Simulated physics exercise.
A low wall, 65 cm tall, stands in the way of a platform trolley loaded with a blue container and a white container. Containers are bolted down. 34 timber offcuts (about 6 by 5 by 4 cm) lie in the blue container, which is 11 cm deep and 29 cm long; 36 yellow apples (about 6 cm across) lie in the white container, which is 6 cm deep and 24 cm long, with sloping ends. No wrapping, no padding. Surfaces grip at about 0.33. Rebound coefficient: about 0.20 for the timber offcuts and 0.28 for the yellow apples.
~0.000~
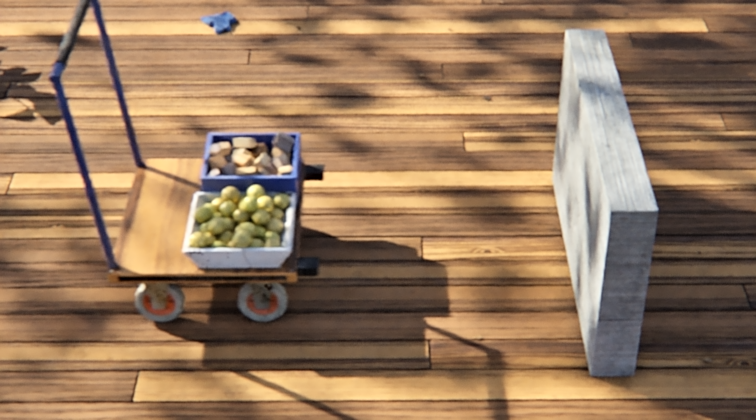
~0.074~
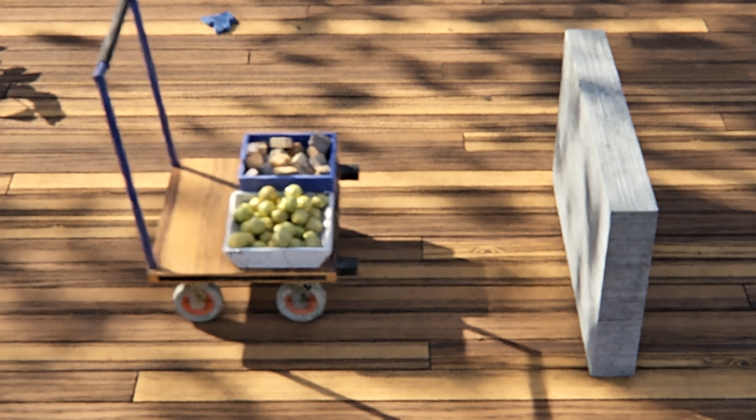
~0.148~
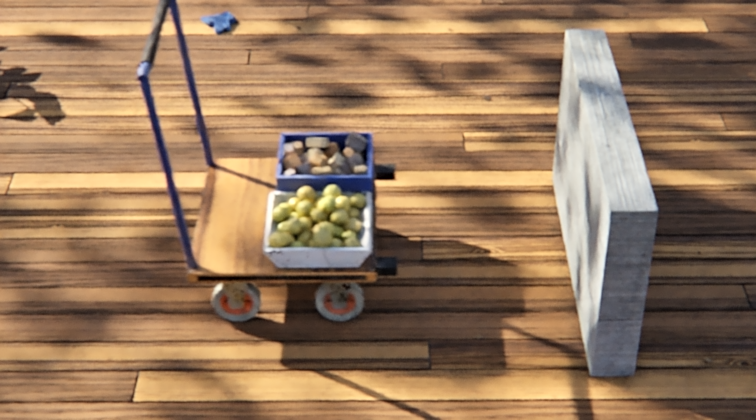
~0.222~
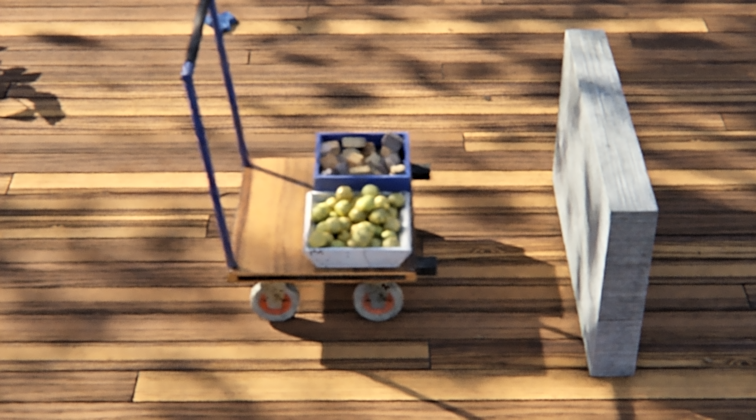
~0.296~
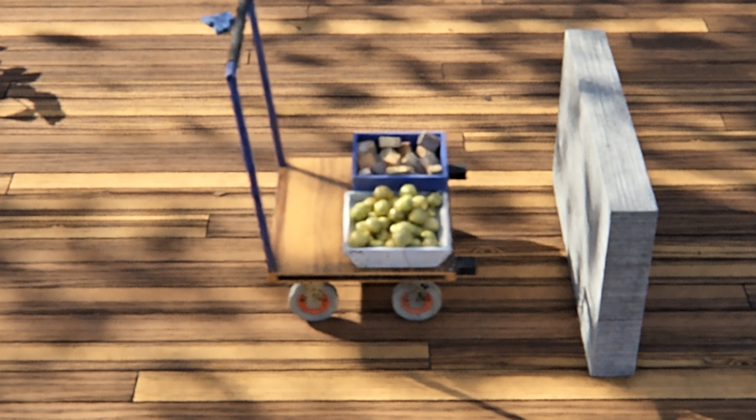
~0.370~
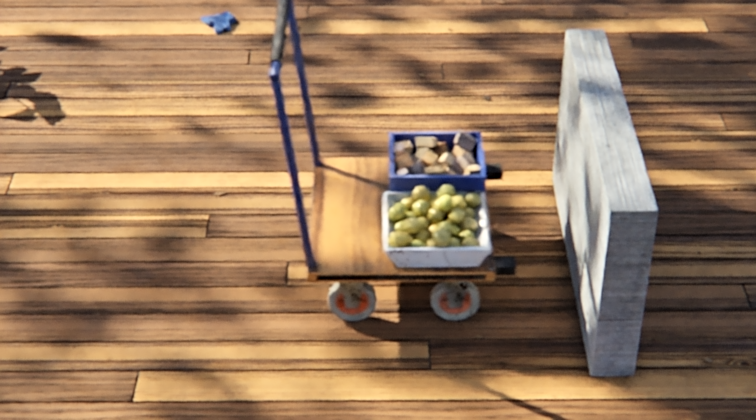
To begin with, a platform trolley carrying a white container of yellow apples and a blue container of timber offcuts stands at the left of a plank deck, apart from a low grey wall. The trolley then rolls steadily rightward, narrowing the gap to the wall, with both loads still inside their containers.
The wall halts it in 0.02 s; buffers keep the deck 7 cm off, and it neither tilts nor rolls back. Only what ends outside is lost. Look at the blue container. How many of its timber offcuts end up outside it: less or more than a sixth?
Fewer than one in six of the timber offcuts leave the blue container.
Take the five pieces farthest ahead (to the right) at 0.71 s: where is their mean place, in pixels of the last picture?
At about (570, 204).
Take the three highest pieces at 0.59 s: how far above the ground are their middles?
Roughly 42 cm.
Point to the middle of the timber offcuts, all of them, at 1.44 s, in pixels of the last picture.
At about (510, 166).
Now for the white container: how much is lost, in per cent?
White container 25 per cent.
After 0.49 s, impact.
After 0.59 s, the blue container has all 34 and the white container is down by 1 of 36.
After 0.71 s, the blue container has all 34 and the white container is down by 9 of 36.
After 0.94 s, the blue container has all 34 and the white container is down by 9 of 36.
When it is over (at 1.44 s), the blue container has all 34 and the white container is down by 9 of 36. Asked share, 0 of 34, 0 per cent.
